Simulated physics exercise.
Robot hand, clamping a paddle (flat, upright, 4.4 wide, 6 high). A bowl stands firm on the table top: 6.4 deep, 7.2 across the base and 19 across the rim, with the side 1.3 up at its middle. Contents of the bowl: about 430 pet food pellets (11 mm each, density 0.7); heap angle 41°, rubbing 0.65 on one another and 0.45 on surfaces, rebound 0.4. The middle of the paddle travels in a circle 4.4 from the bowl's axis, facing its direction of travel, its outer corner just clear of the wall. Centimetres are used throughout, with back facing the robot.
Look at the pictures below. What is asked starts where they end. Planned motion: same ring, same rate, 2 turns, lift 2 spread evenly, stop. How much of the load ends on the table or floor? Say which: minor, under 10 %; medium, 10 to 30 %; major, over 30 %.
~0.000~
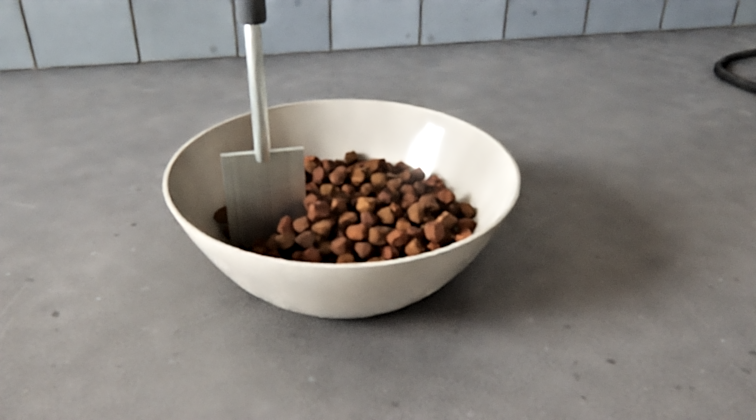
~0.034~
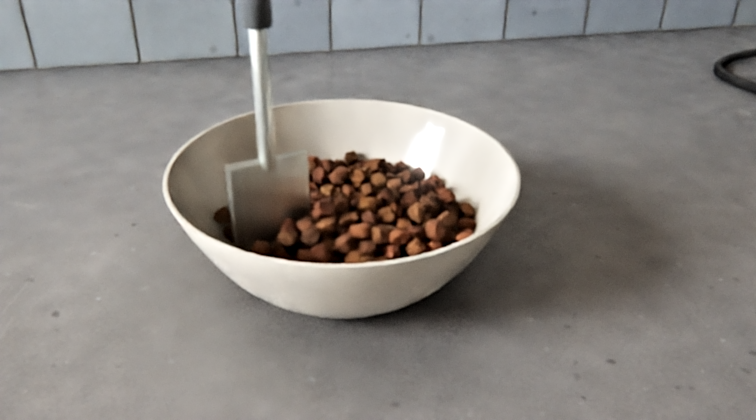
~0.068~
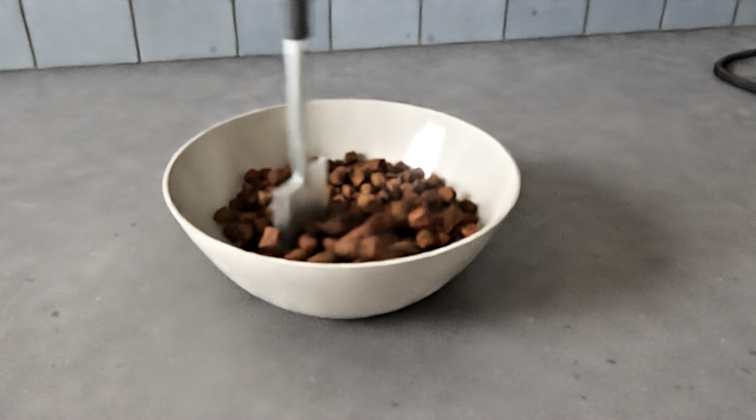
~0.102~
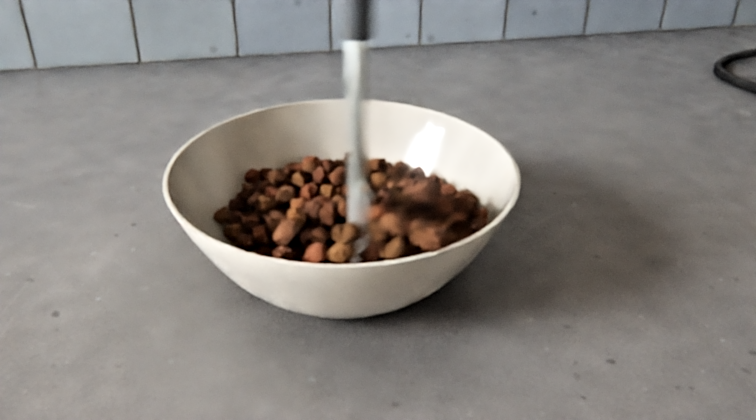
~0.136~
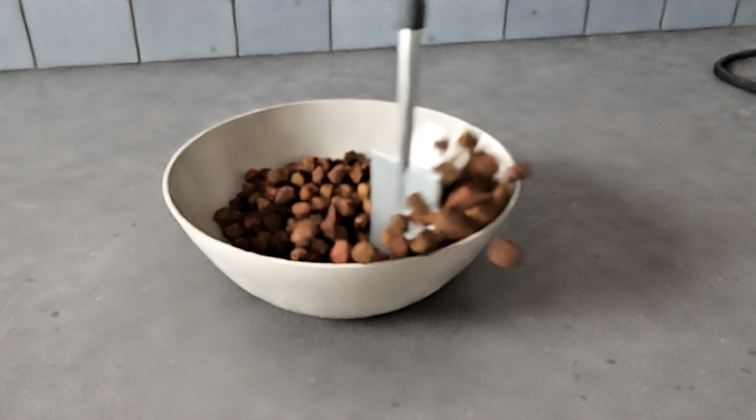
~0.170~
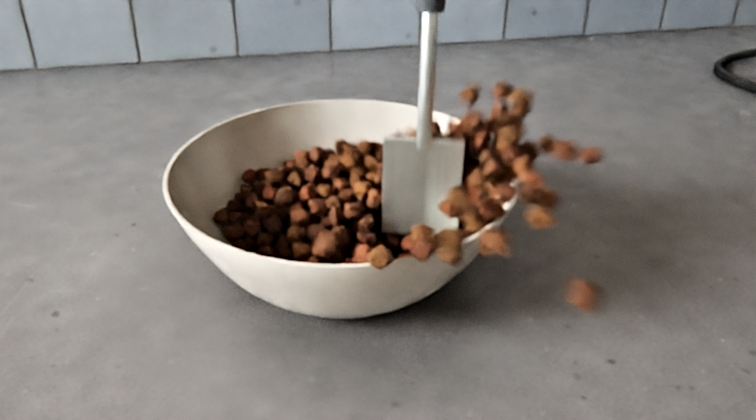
That would be a major share.
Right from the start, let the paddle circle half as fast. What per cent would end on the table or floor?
Roughly 15 per cent.
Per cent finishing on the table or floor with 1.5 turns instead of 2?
Then roughly 35 percent.
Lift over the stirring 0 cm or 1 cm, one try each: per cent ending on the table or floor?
I'd reckon around 60 and 50 per cent.
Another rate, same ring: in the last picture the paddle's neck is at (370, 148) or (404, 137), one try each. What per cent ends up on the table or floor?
It comes to roughly 20 per cent and then 30 per cent.
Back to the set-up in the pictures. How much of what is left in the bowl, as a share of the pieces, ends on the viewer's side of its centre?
Roughly 50 percent of it.
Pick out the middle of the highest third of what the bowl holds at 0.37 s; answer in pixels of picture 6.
Around pixel (241, 215).
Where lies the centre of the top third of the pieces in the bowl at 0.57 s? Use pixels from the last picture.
(385, 198).
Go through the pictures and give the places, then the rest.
In the first picture, the paddle neck at (261, 126), 0° round; upper third of the load around (353, 207), from x 225 to 465, top at y 160; 433 in the bowl.
In the second picture, the paddle neck at (266, 133), 16° round; upper third of the load around (350, 207), from x 225 to 470, top at y 160.
In the third picture, the paddle neck at (301, 147), 52° round; upper third of the load around (356, 217), from x 225 to 475, top at y 160.
In the fourth picture, the paddle neck at (357, 149), 89° round; upper third of the load around (394, 218), from x 225 to 480, top at y 160; 432 in the bowl, 1 in flight or on the tool.
In the fifth picture, the paddle neck at (406, 136), 125° round; upper third of the load around (434, 201), from x 225 to 520, top at y 140; 431 in the bowl, 2 in flight or on the tool.
In the sixth picture, the paddle neck at (425, 114), 162° round; upper third of the load around (454, 164), from x 225 to 590, top at y 90; 419 in the bowl, 14 in flight or on the tool.
After 0.37 s, 17° round, highest piece 11 above the table; 304 in the bowl, 75 on the table or floor, 54 in flight or on the tool.
After 0.57 s, 231° round, highest piece 8 above the table; 262 in the bowl, 159 on the table or floor, 12 in flight or on the tool.
After 0.87 s, 0° round, highest piece 5 above the table; 259 in the bowl, 174 on the table or floor.
After 1.57 s, 0° round, highest piece 5 above the table; 259 in the bowl, 174 on the table or floor.
In the end, 259 in the bowl, 174 on the table or floor. That is 40 % on the table or floor.
